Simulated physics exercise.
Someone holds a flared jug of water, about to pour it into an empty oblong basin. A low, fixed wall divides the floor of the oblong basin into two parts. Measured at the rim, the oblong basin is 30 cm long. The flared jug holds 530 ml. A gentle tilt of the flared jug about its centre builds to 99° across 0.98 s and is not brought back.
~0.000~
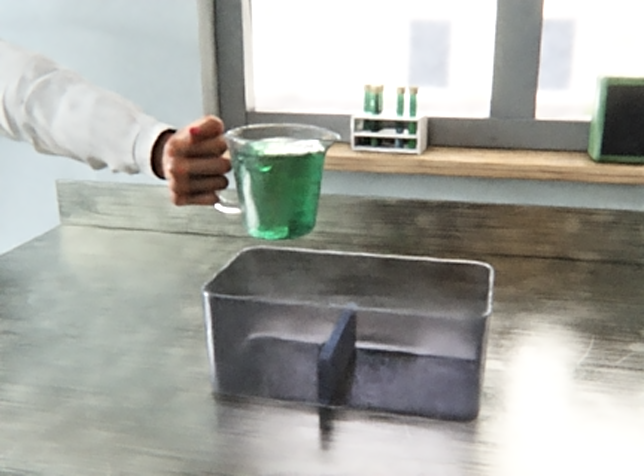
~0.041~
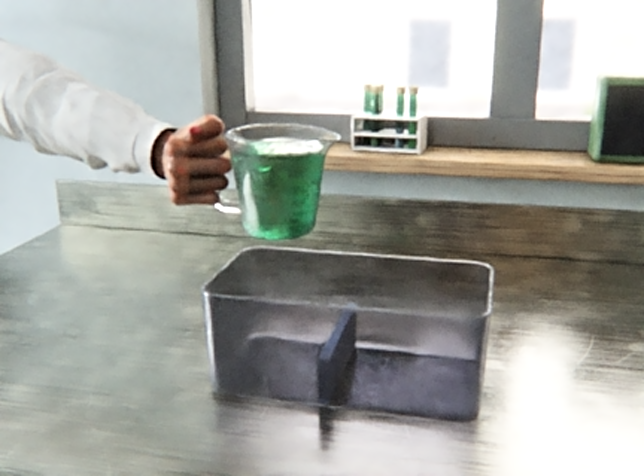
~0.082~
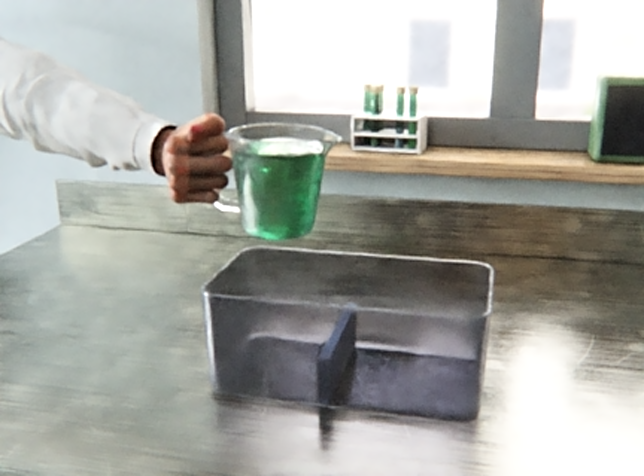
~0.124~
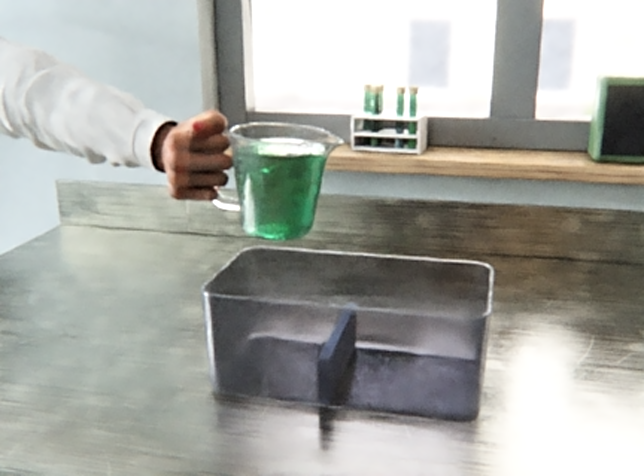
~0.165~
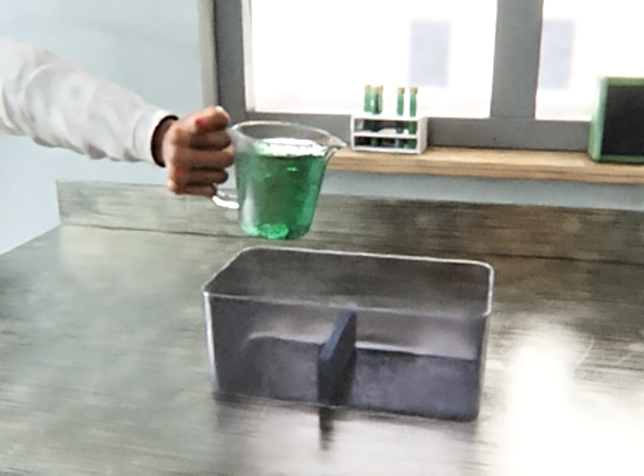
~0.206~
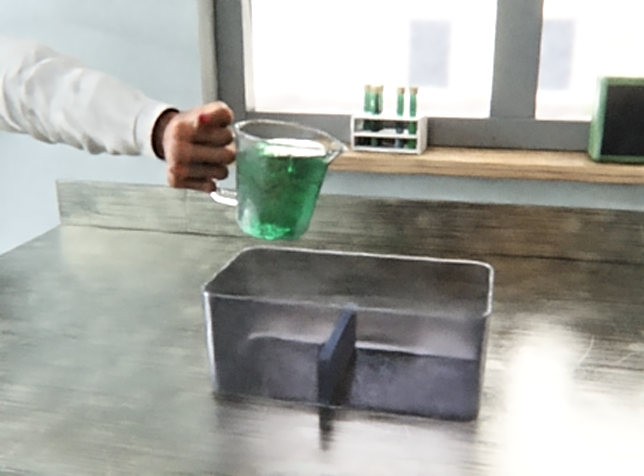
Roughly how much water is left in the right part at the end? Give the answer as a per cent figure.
Roughly 98 per cent is left in the right part.
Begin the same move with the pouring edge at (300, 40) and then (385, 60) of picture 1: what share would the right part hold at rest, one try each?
Try 1: Approx. 95 %; try 2: Approx. 80 %.
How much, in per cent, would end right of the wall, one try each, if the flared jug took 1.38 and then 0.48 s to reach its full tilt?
Near 100 in a hundred on the first go and near 95 in a hundred on the second.
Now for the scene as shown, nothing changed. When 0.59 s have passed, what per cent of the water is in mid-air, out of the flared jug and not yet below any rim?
At that moment, about 18 percent.
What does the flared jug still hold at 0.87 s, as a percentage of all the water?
22 %.
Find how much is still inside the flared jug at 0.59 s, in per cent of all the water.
Close to 76 in a hundred.
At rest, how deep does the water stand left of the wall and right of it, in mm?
Depths: Left near 0 mm, right near 22 mm.
After 0.59 s the tilt is 65° and 76 per cent is still to pour, 0 is left of the wall and 7 right of it.
After 0.87 s the tilt is 96° and 23 per cent is still to pour, 1 is left of the wall and 63 right of it.
After 1.16 s the tilt is 99° and 2 per cent is still to pour, 2 is left of the wall and 95 right of it.
After 1.48 s the tilt is 99° and 0 per cent is still to pour, 2 is left of the wall and 97 right of it.
In the end 2 per cent lies left of the wall, 98 right of it and 1 outside.
